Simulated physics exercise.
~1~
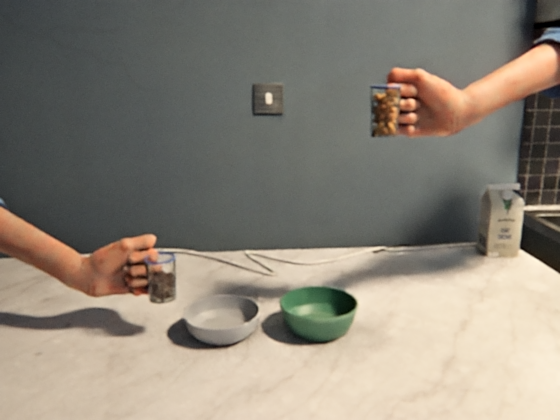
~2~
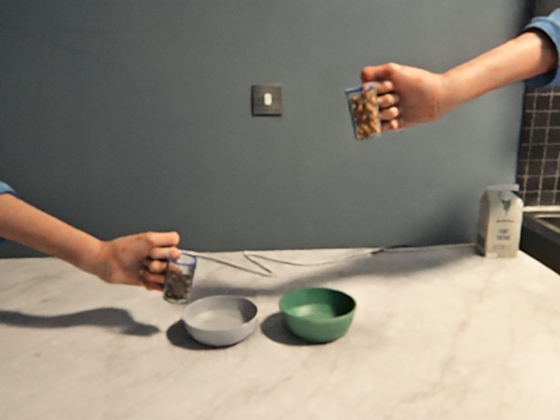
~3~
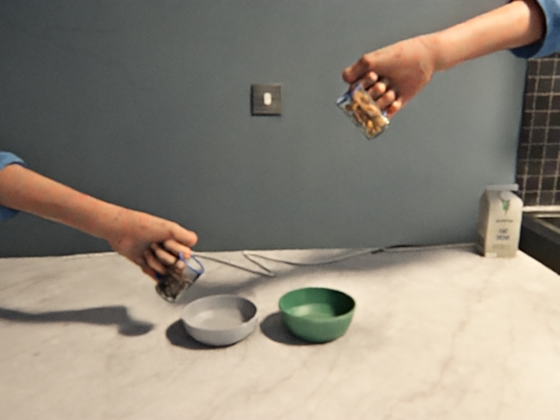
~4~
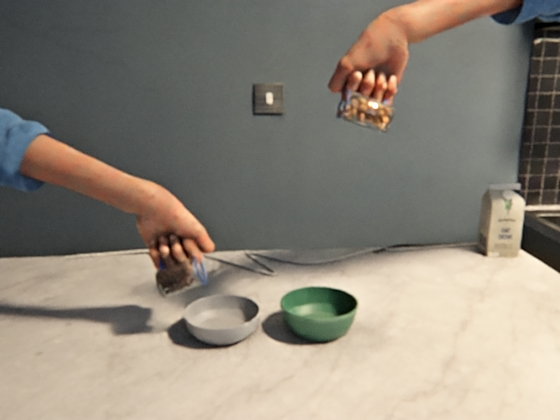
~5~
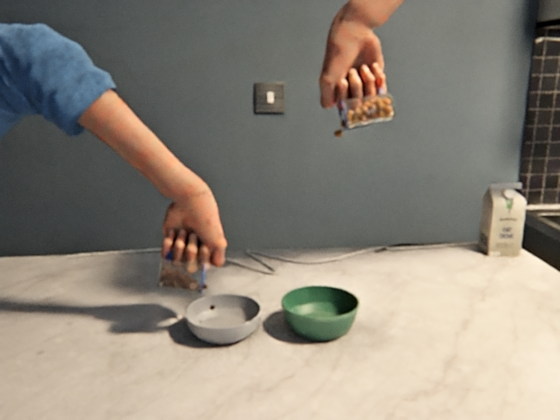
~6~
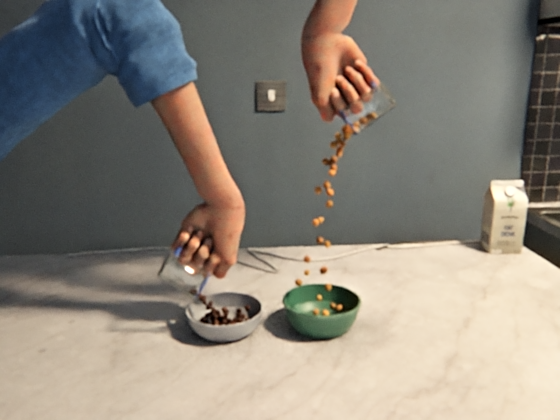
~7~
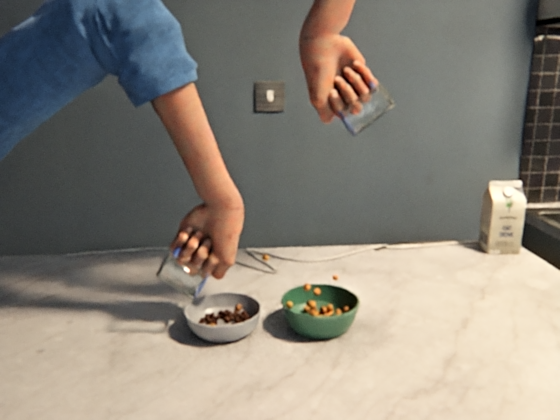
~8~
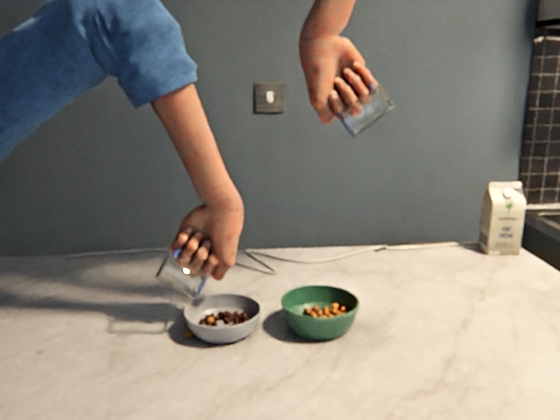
In this clip, two hands tip clear cups of small dry pieces over a grey dish and a green dish on a marble counter, the right cup held much higher. The left pieces land in the grey dish, while the right ones fall farther, bounce, and nearly all settle in the green dish.
